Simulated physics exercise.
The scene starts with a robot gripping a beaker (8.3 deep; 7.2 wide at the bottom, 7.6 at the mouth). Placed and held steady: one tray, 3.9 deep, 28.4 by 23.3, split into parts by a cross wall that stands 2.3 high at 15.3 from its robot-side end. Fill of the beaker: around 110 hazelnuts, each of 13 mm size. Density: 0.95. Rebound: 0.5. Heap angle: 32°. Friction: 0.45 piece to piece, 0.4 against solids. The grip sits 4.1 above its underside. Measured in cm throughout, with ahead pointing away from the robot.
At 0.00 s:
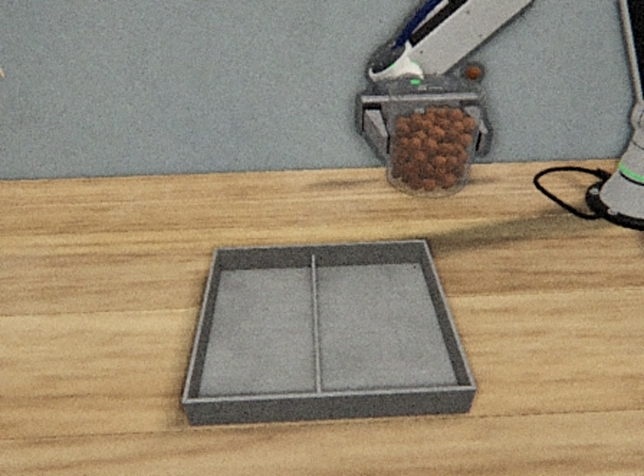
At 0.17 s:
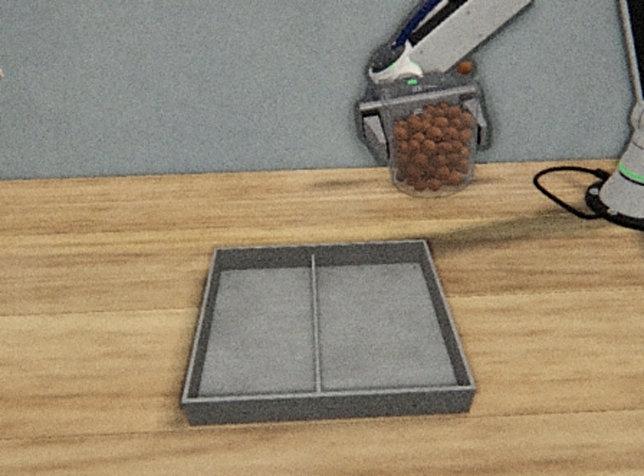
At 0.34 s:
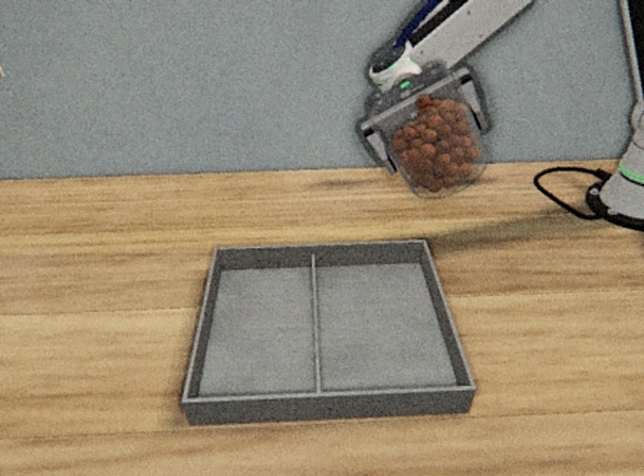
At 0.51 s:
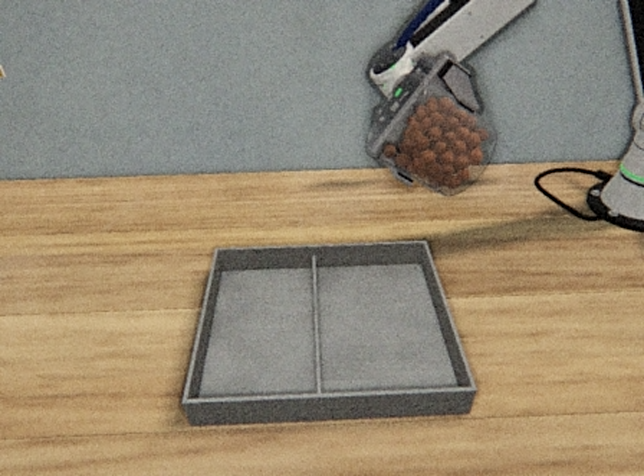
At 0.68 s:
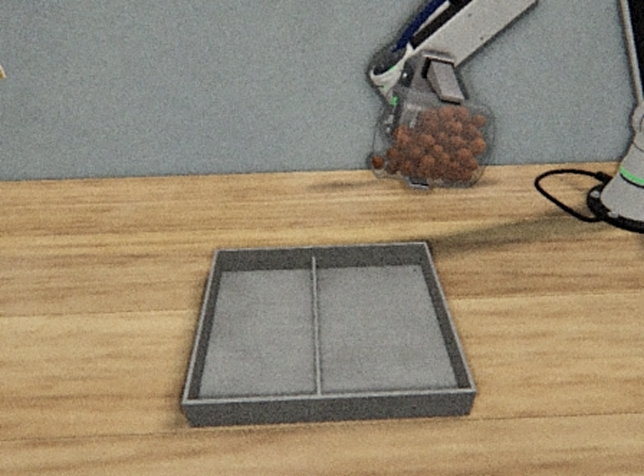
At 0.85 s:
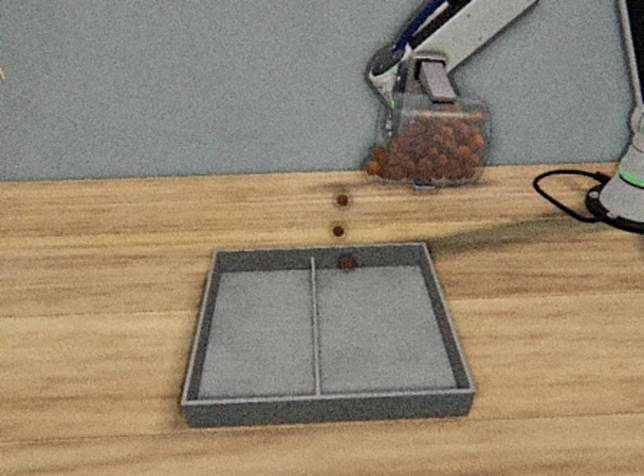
A robot arm at the upper right grips a clear beaker of brown hazelnuts above a light wooden table, seen from a fixed, raised viewpoint against a blue-grey wall. Below it sits an empty grey tray split into two parts by a thin wall, with a black cable at right. The arm tilts the beaker steadily leftward until it lies nearly sideways, and a few nuts drop toward the tray.
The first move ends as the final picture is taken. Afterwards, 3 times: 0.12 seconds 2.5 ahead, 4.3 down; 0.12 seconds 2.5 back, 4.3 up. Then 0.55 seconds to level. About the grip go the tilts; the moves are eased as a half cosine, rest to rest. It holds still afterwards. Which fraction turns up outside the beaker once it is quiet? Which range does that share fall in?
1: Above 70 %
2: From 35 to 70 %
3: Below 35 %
Answer: 2.
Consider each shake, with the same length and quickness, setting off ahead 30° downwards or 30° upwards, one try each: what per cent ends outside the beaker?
You'd get some 80 per cent with the first setting and some 100 per cent with the second.
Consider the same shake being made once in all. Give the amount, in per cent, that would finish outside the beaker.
Then roughly 25 percent.
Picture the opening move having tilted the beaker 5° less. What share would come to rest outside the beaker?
It would come to roughly 35 per cent.
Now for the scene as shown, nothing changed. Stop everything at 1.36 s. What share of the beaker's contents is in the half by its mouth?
Around 45 percent.
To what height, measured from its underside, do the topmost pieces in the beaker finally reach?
About 5.5 cm.
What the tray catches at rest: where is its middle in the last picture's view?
Around (267, 332).
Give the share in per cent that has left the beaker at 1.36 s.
About 30 per cent so far.
By 1.36 s, tilted 86° forward, highest piece 26 above the table; 73 in the beaker, 18 in the far-side part, 4 in the robot-side part, 13 in flight or on a rim.
By 1.87 s, tilted 38° forward, highest piece 27 above the table; 55 in the beaker, 35 in the far-side part, 16 in the robot-side part, 1 on the table or floor, 1 in flight or on a rim.
By 2.32 s, level, highest piece 27 above the table; 55 in the beaker, 36 in the far-side part, 16 in the robot-side part, 1 on the table or floor.
By 3.37 s, level, highest piece 27 above the table; 55 in the beaker, 36 in the far-side part, 16 in the robot-side part, 1 on the table or floor.
Final count, 55 in the beaker, 36 in the far-side part, 16 in the robot-side part, 1 on the table or floor. That is 49 % outside the beaker.
